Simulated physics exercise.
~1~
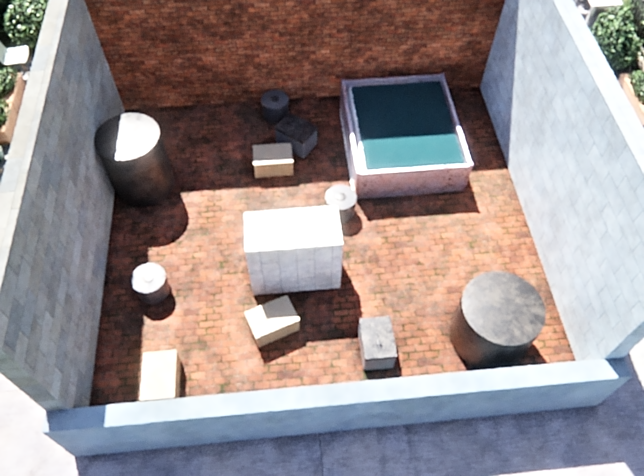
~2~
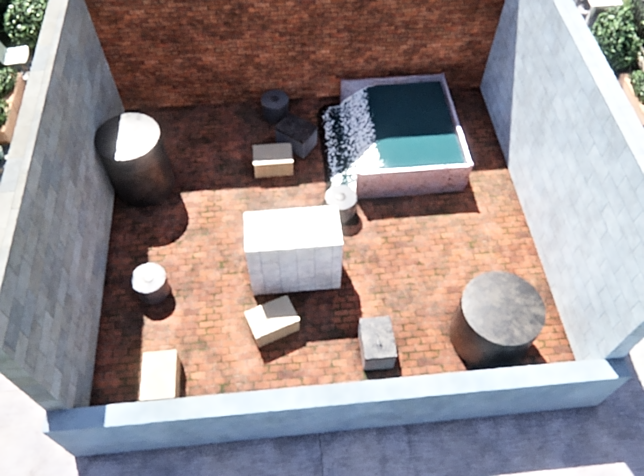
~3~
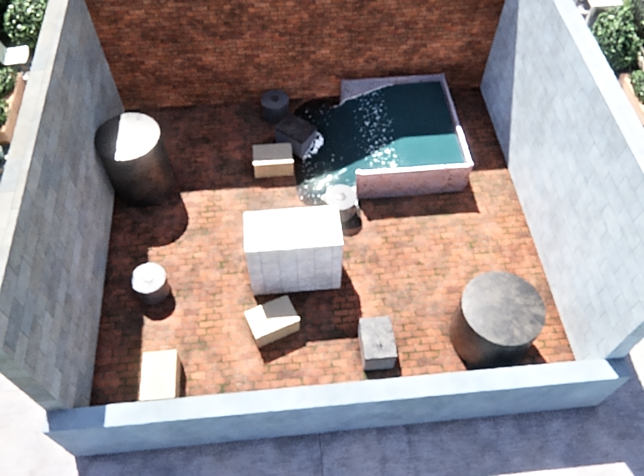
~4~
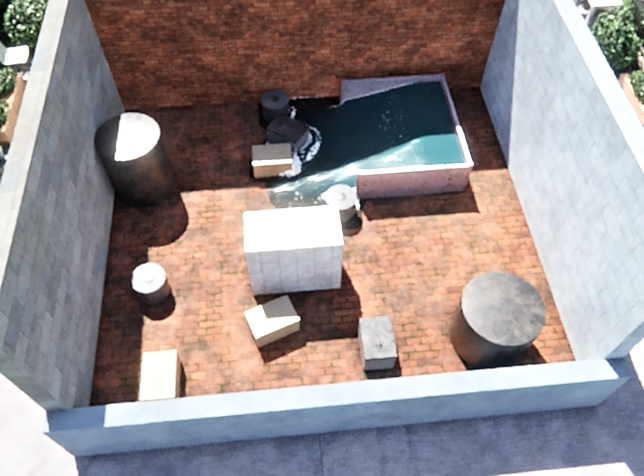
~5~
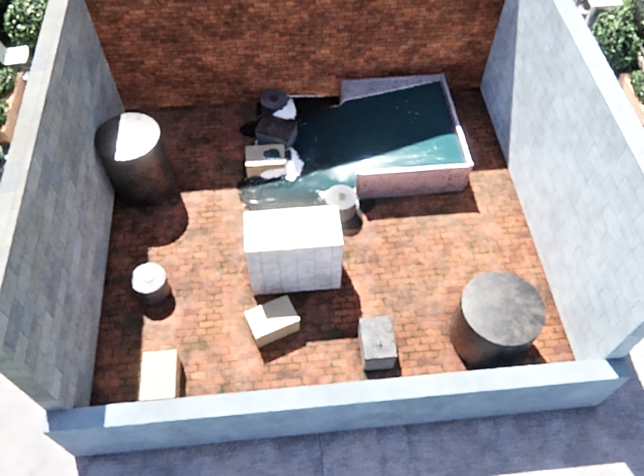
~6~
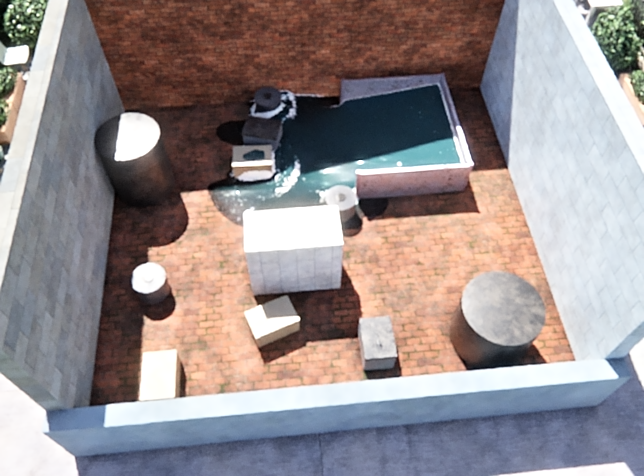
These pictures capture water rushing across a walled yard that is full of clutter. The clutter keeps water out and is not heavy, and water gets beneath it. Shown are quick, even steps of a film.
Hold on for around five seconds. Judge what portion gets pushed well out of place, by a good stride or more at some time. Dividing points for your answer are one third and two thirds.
Answer: A share between one and two thirds.
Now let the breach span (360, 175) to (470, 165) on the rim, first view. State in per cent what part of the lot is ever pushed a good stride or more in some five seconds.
I'd put it around 20 percent.
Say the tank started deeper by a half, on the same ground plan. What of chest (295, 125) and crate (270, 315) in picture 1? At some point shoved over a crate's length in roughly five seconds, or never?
Covered that distance; fell short of it.
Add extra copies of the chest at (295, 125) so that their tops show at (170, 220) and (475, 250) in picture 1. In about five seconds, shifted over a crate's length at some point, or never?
Result, in sequence - displaced that far / short of that distance.
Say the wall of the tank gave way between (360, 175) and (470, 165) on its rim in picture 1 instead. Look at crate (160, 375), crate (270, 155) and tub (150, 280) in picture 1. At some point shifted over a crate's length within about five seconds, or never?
Travels that far, falls short, falls short.
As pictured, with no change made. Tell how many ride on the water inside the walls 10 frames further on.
It works out to 2.
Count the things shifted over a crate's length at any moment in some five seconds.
I make it 5.
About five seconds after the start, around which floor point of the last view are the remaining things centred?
Somewhere near (256, 274) in the last view.
A moment on, 3 of 8 are well off their spots; 0 afloat.
Next, 3 of 8 are well off their spots; 2 afloat.
Later, 4 of 8 are well off their spots; 3 afloat.
In the end, 5 of 8 are well off their spots, and 5 have been at some point; 2 afloat.
